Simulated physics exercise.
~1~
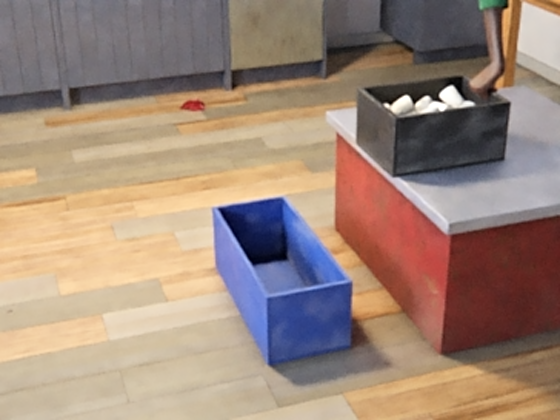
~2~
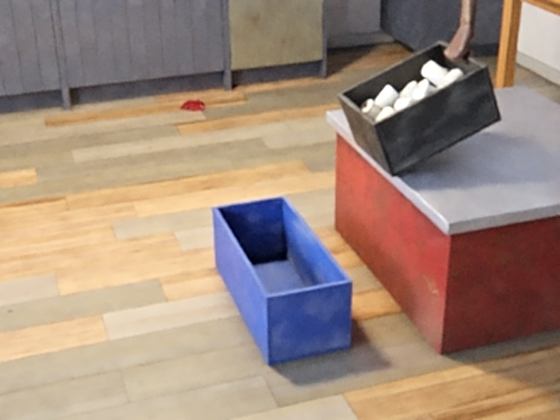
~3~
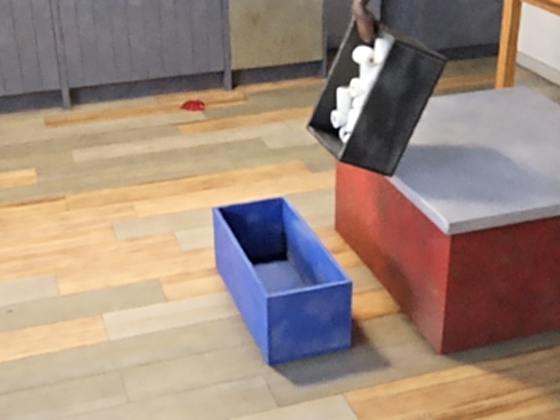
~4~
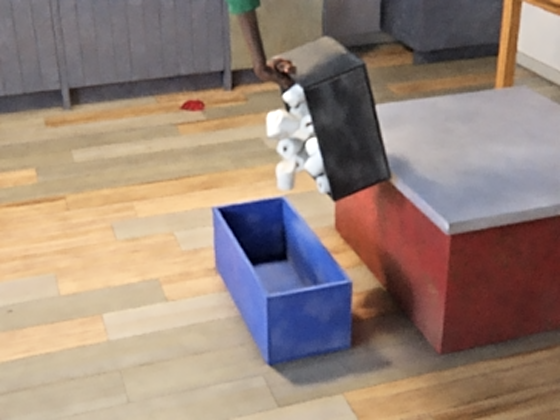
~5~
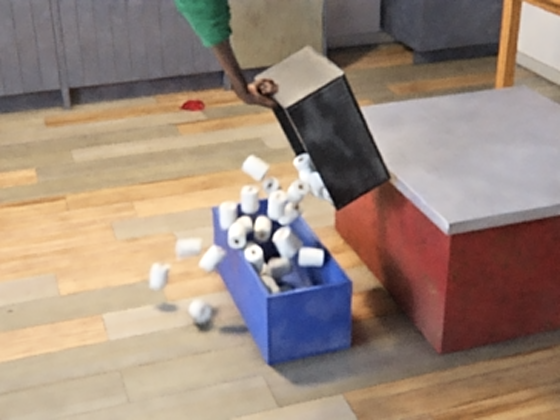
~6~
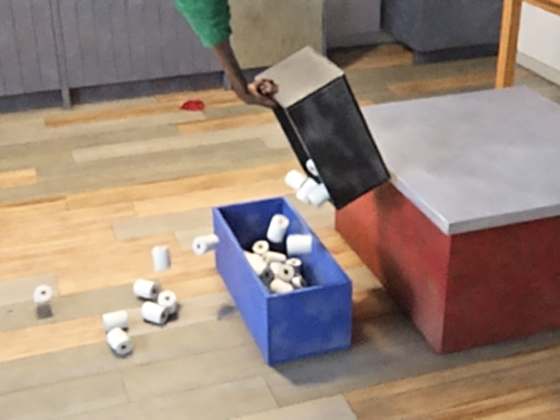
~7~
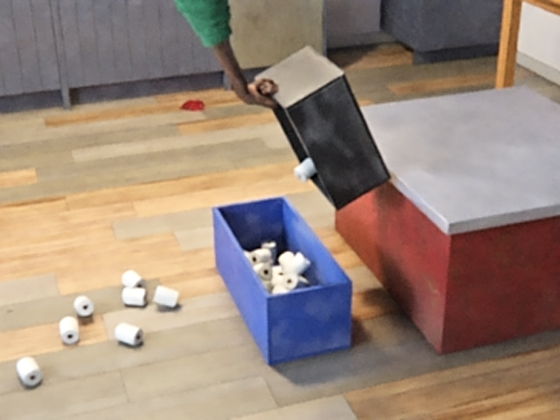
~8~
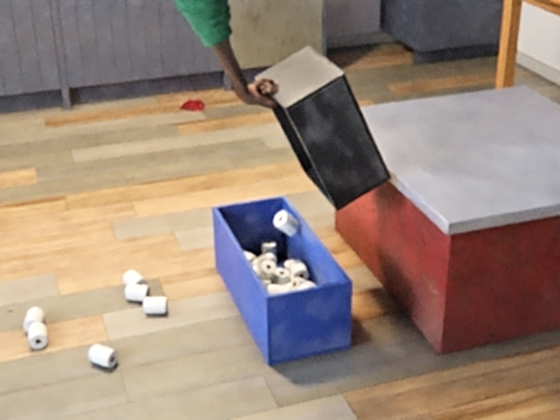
A black tote full of white paper rolls sits on a grey-topped red bench at the right, seen from a fixed, raised view of a room with a plank floor. Below it stands an empty blue tub, with grey cabinets behind. A hand from a green sleeve lifts the tote, swings it left over the bench edge and tips it steadily past its side. The rolls spill in a rush, most dropping into the tub while several fly left and tumble across the floor. The tote is held tilted until it empties, leaving most rolls in the tub and others scattered to its left.
